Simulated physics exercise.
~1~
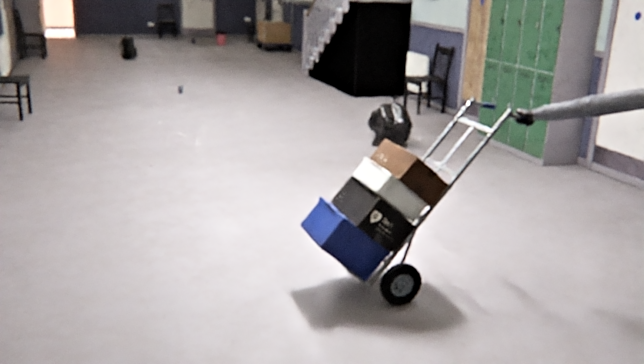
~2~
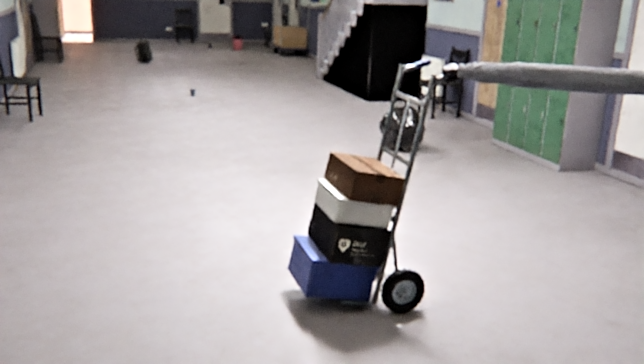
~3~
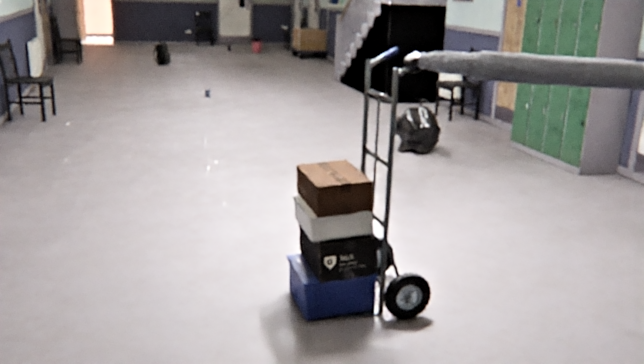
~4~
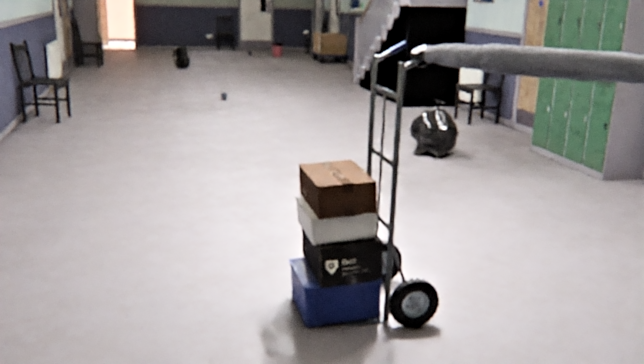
Hand truck stacked with four boxes swinging from a backward tilt to upright beneath a grey-sleeved arm, the stack staying in place.
